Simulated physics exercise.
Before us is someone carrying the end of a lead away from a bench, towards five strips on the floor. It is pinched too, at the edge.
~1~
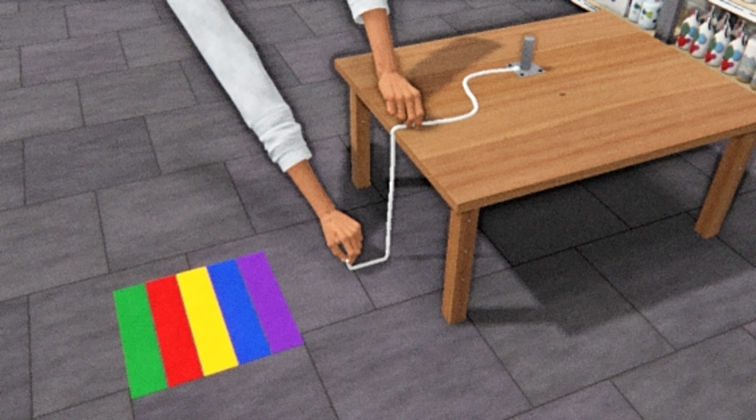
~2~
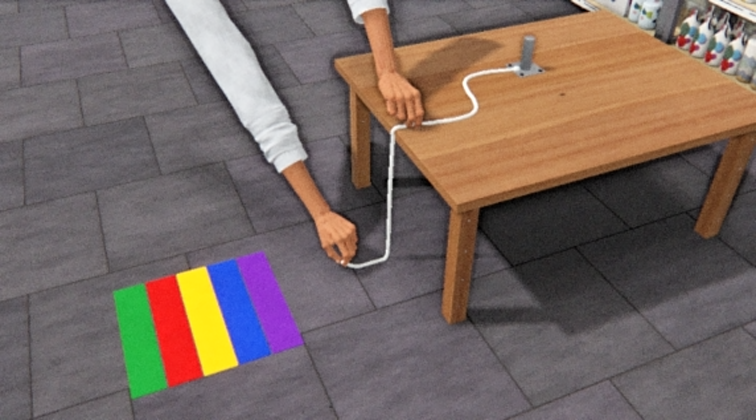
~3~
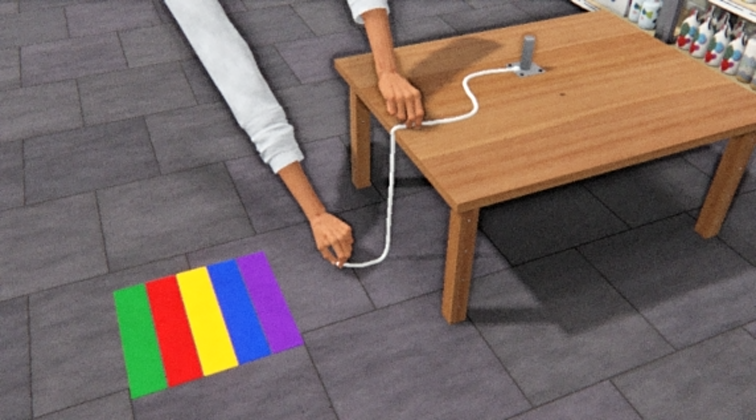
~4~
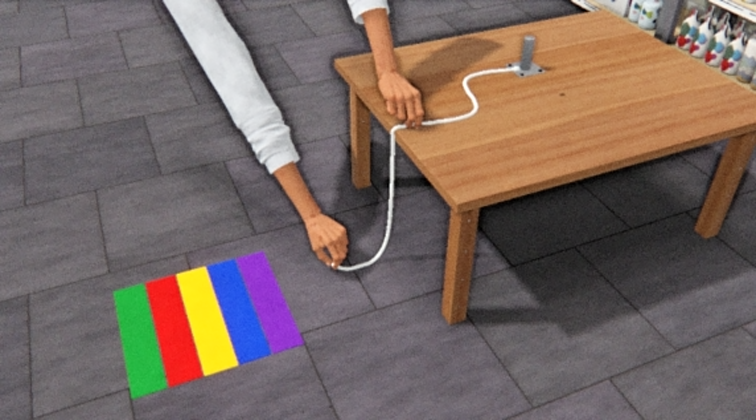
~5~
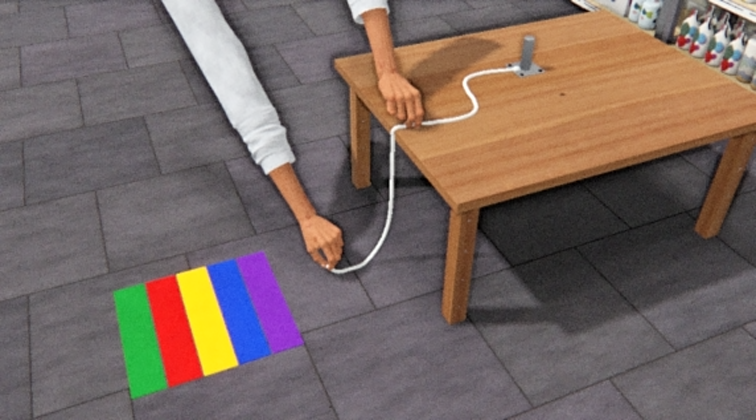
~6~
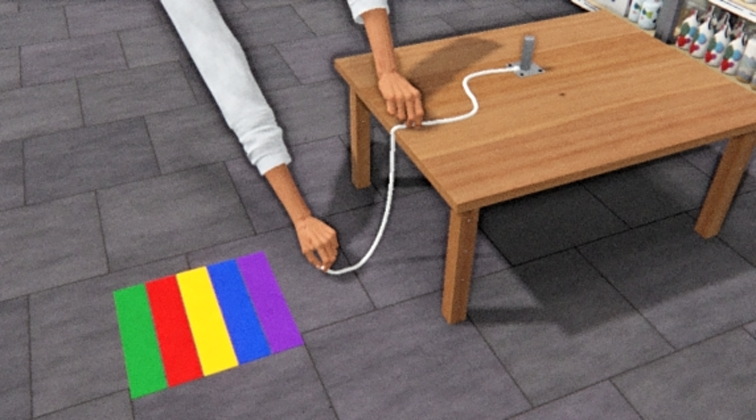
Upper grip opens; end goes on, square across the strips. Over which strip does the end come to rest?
Over the yellow strip.
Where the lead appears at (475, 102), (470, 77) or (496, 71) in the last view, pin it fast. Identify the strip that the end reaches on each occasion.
First try blue, second yellow, third yellow.
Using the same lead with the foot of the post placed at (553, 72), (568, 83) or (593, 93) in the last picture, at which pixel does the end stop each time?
Try by try: (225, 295), (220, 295) and (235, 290).
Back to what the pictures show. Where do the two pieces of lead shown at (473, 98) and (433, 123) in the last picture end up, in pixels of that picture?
(444, 98) for the first, (385, 124) for the second.
Soon after, end near (250, 288); over purple.
Then, end near (218, 298); over yellow.
At full stretch, end near (197, 304); over yellow. The end stops over the yellow strip.
